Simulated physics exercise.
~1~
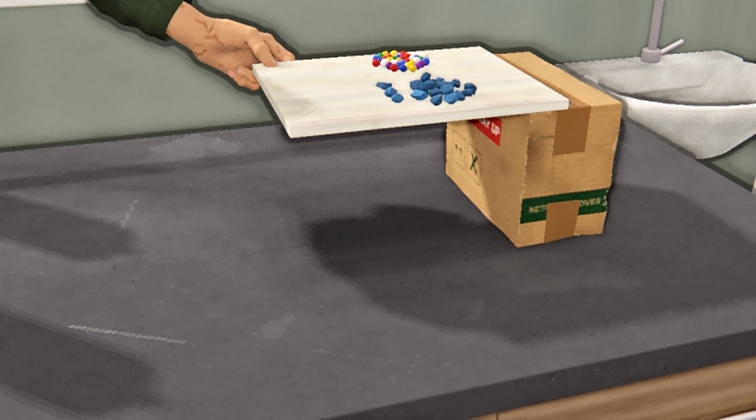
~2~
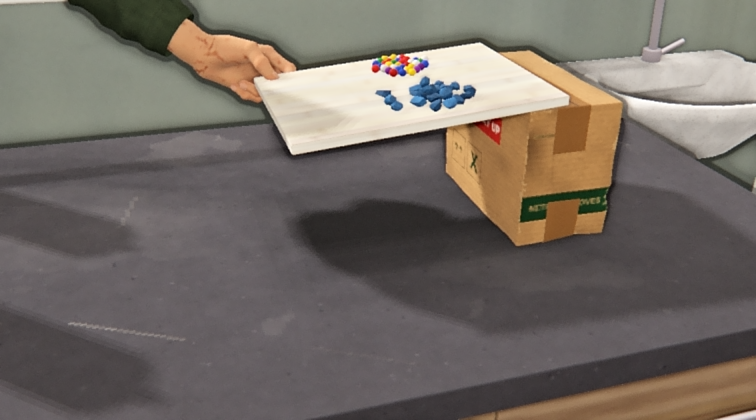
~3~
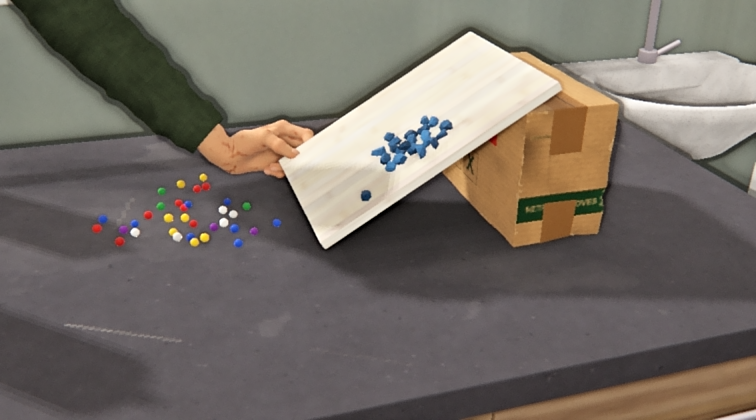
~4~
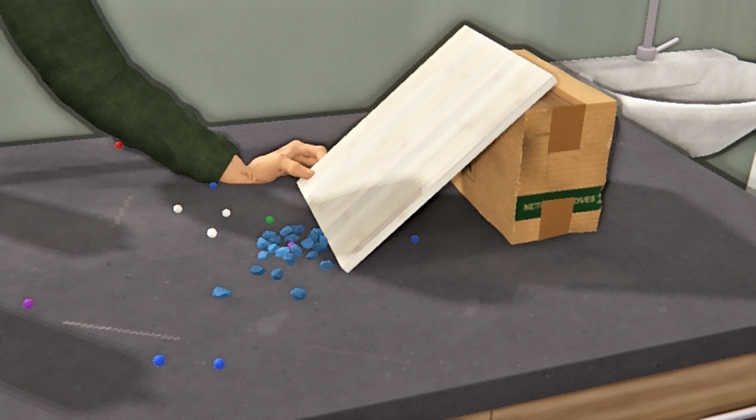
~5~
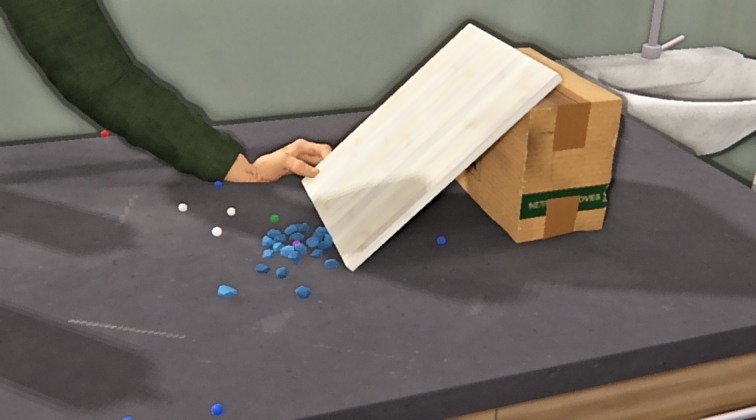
A pale board tilts under a hand, colourful beads scatter far, then blue stones heap below.
